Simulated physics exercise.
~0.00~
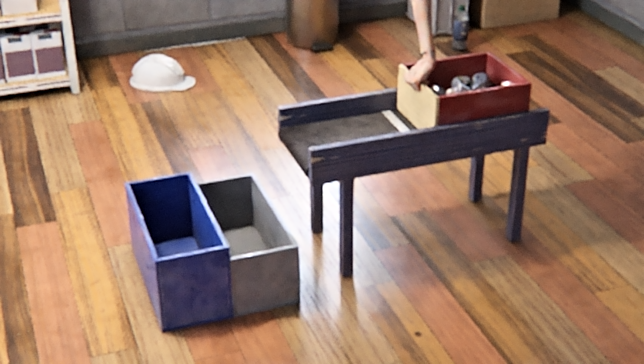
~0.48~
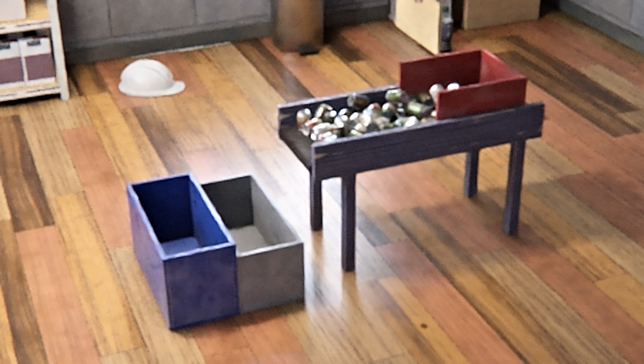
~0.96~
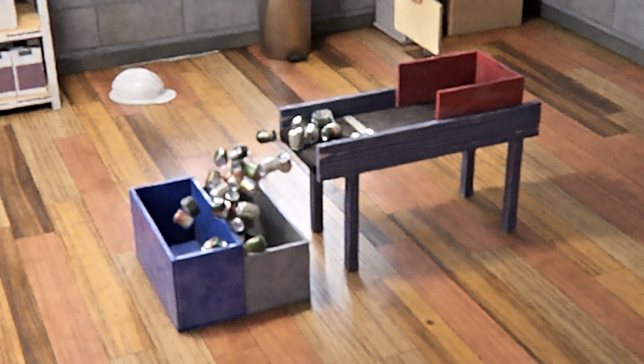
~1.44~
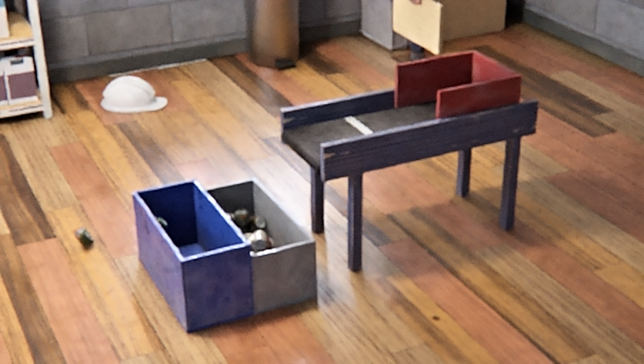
To begin with, a hand reaches down to the pale gate of a red pen full of small metallic cans, set on a dark raised belt above a wooden floor. The gate is lifted away, and the cans spread leftward along the belt toward its open end. They then spill off in a tumbling cluster, dropping toward a grey tub and the blue box beyond it. At the end the belt and pen are empty, cans rest in both containers, and a single can lies on the floor to the left, beyond the blue box.
